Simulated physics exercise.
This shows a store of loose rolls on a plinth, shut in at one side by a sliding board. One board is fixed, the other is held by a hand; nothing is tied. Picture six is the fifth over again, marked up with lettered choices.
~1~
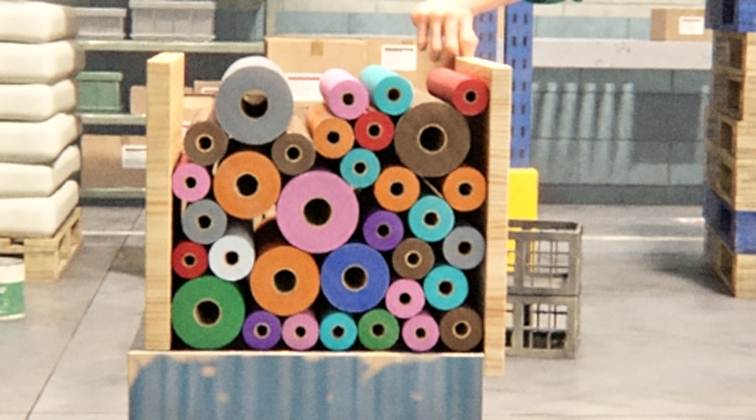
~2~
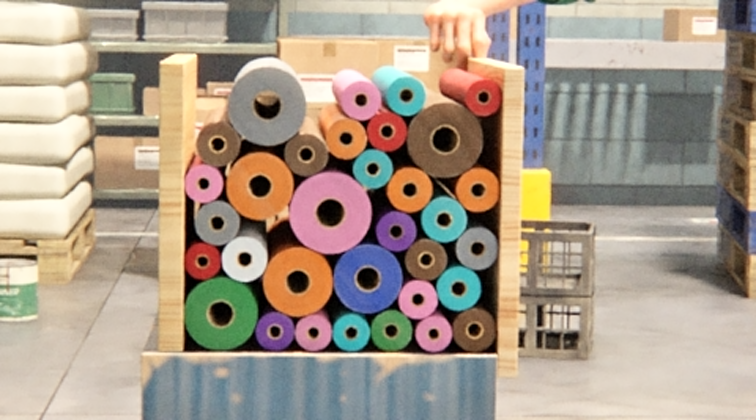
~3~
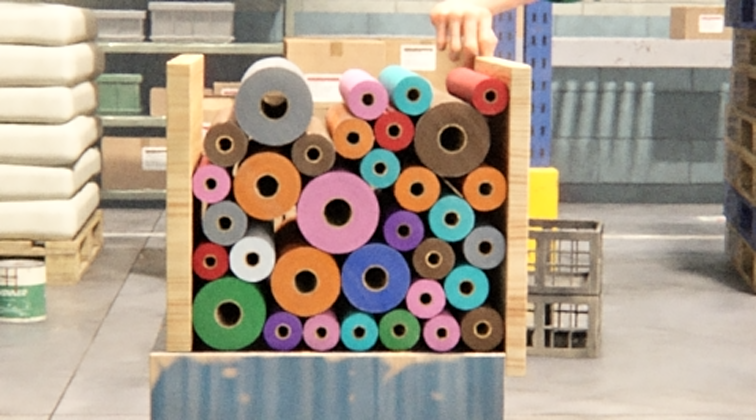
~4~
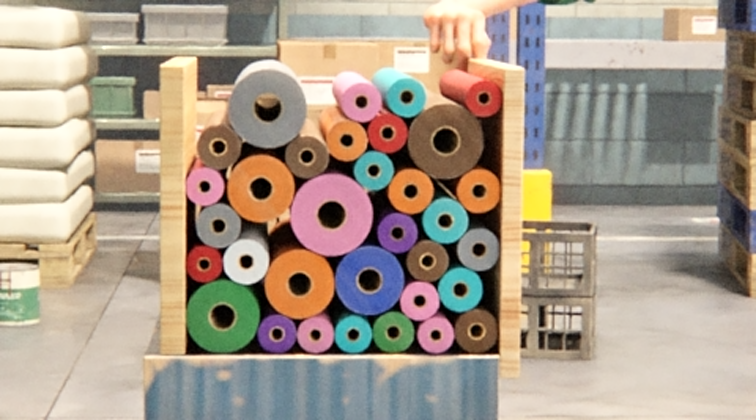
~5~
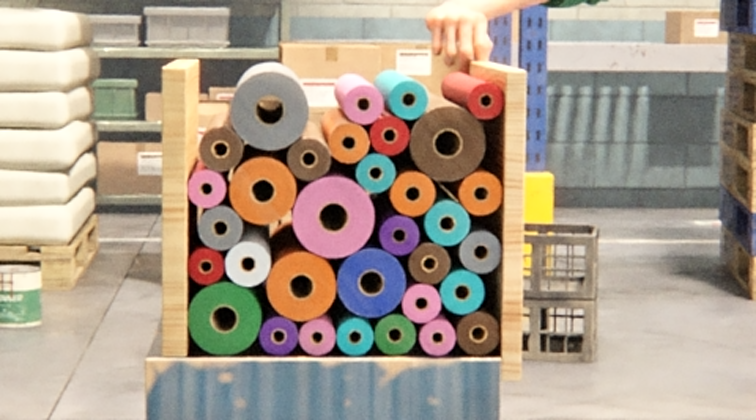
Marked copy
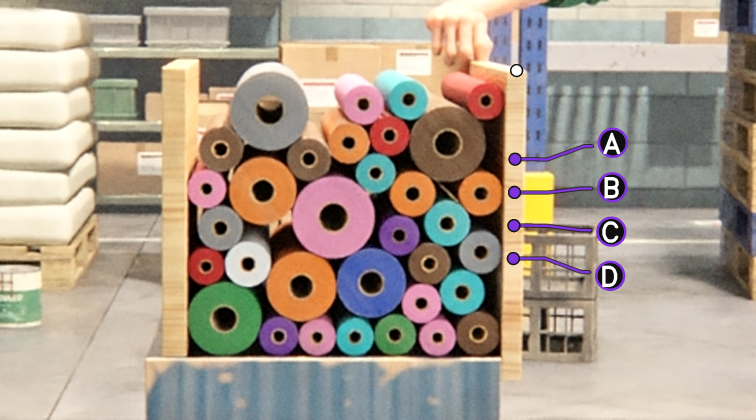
The stacked colourful rolls stay still between wooden boards while a hand holds the right one.
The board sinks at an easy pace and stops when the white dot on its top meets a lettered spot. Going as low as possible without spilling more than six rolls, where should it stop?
D is the limit.
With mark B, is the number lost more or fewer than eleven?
It loses fewer than eleven.
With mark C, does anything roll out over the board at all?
Yes, at C.
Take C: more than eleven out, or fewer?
It loses fewer than eleven.
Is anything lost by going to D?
At D: Yes.
On the copy, A at (515, 159); B at (514, 192); C at (514, 225); D at (513, 258); the white dot at (516, 71).
On D. First, top of the board (504, 160).
Then, top of the board (503, 257).
Finally, top of the board (503, 257), six out over the board.
By contrast, A none out over the board; B none out over the board; C one out over the board.
